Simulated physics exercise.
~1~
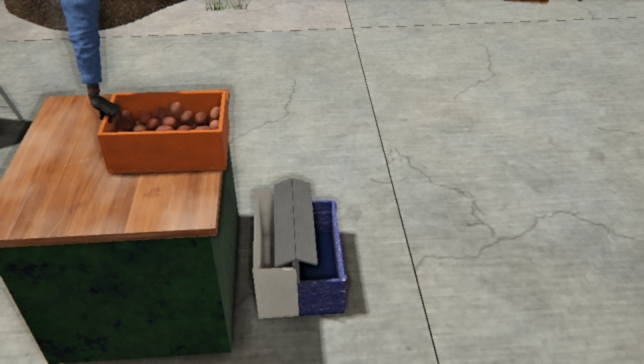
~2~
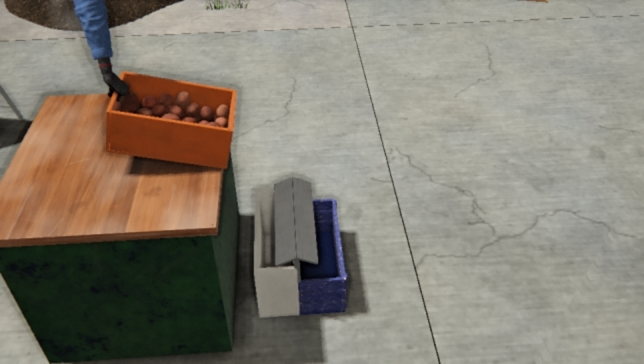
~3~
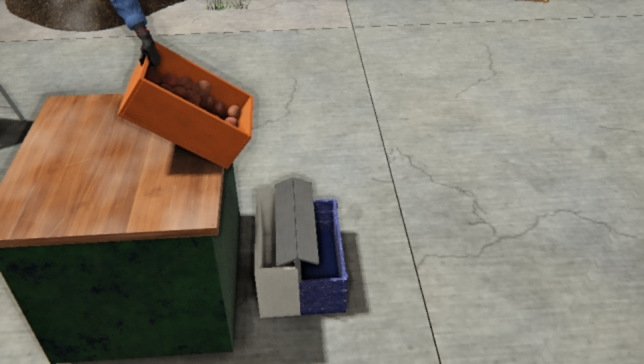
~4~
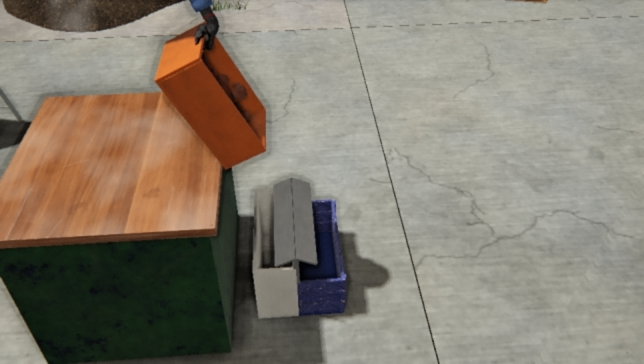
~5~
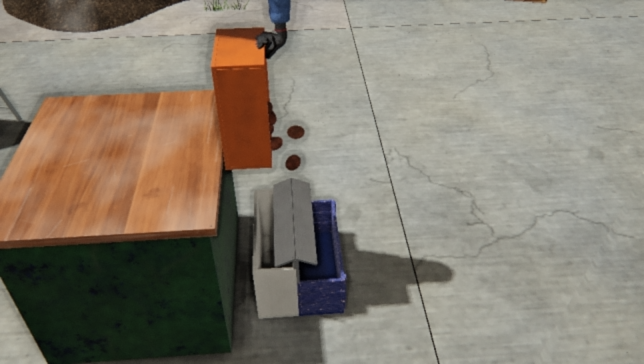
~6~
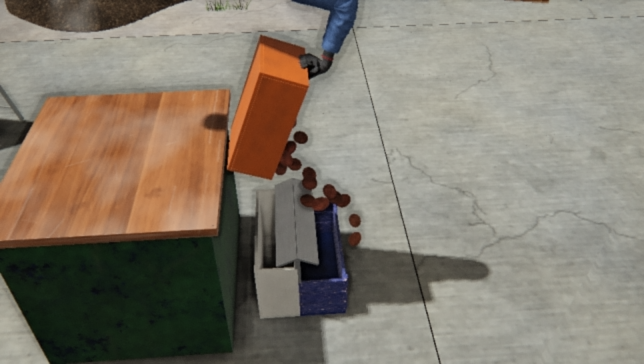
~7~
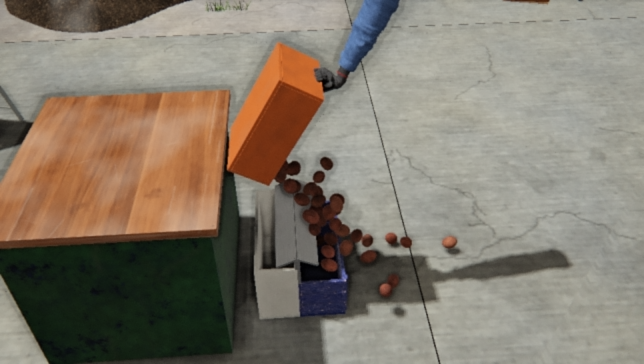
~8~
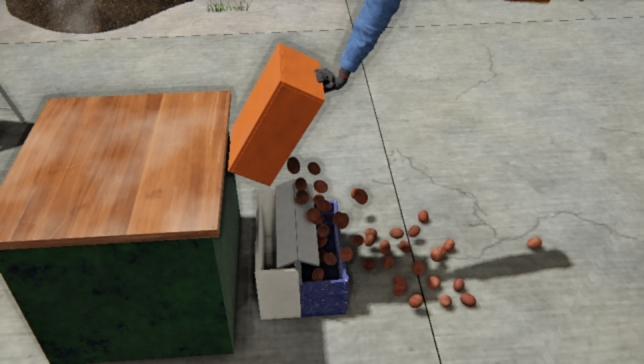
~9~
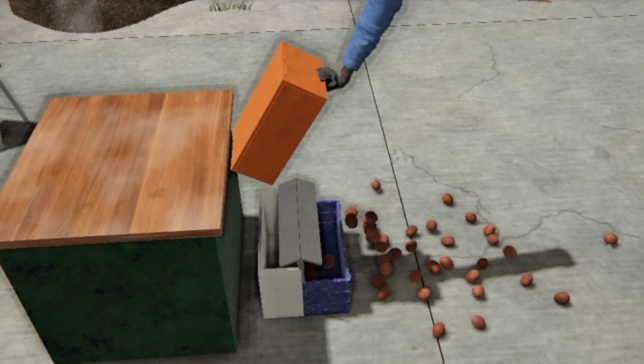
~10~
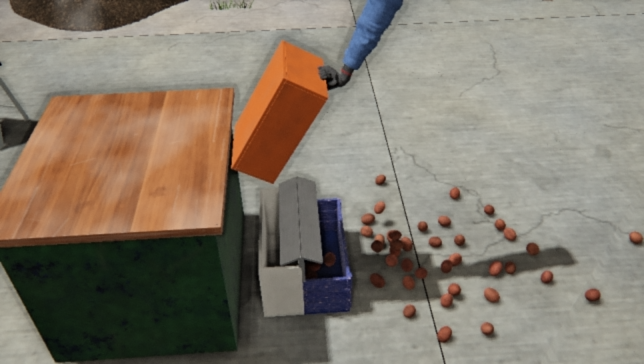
A blue-sleeved arm tipping an orange crate off a bench, spilling red potatoes past two bins, most scattering across the concrete rightward.
